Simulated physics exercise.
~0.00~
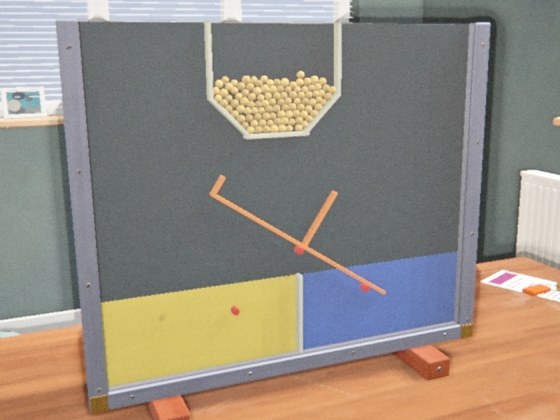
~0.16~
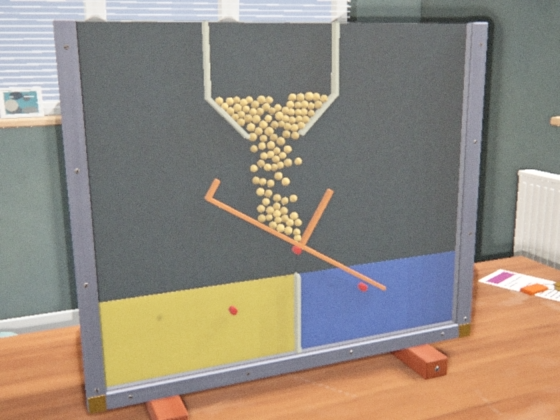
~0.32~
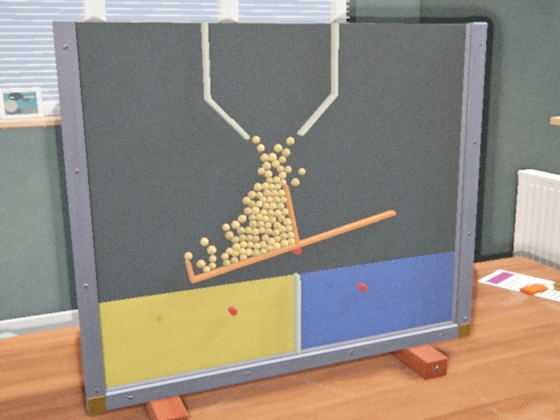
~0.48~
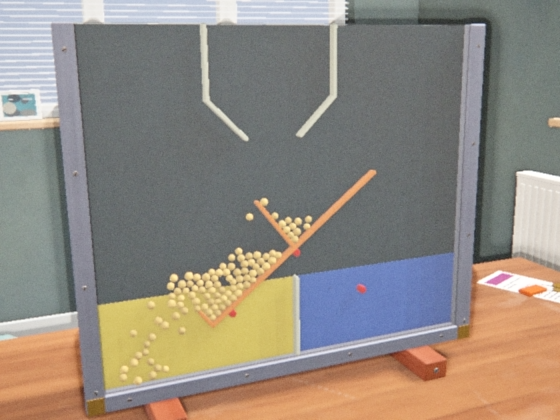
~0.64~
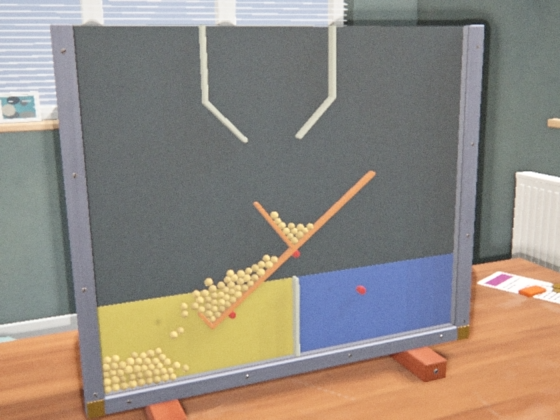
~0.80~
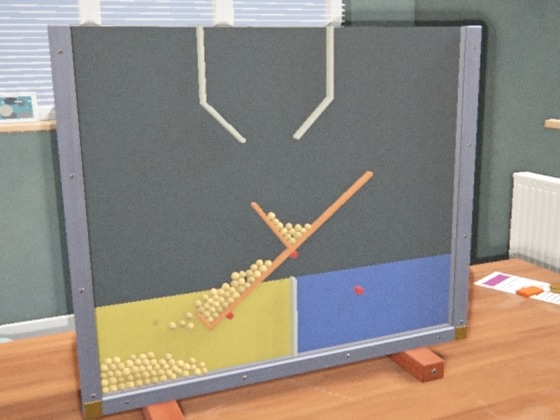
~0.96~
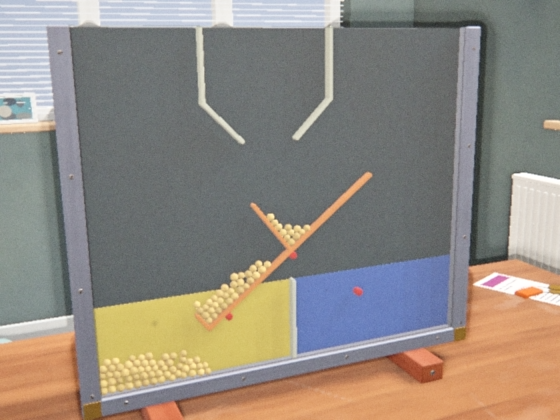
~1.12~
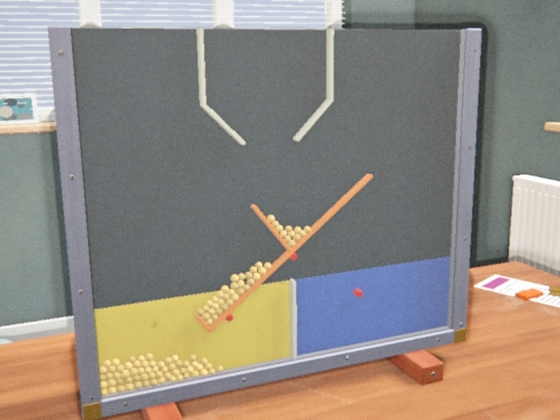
Pale beads poured from a hopper onto a tilted orange tray, which tipped down to the left and spilled many into the yellow bin. More than half settled there, the rest stayed on the tray, and the blue bin remained empty.
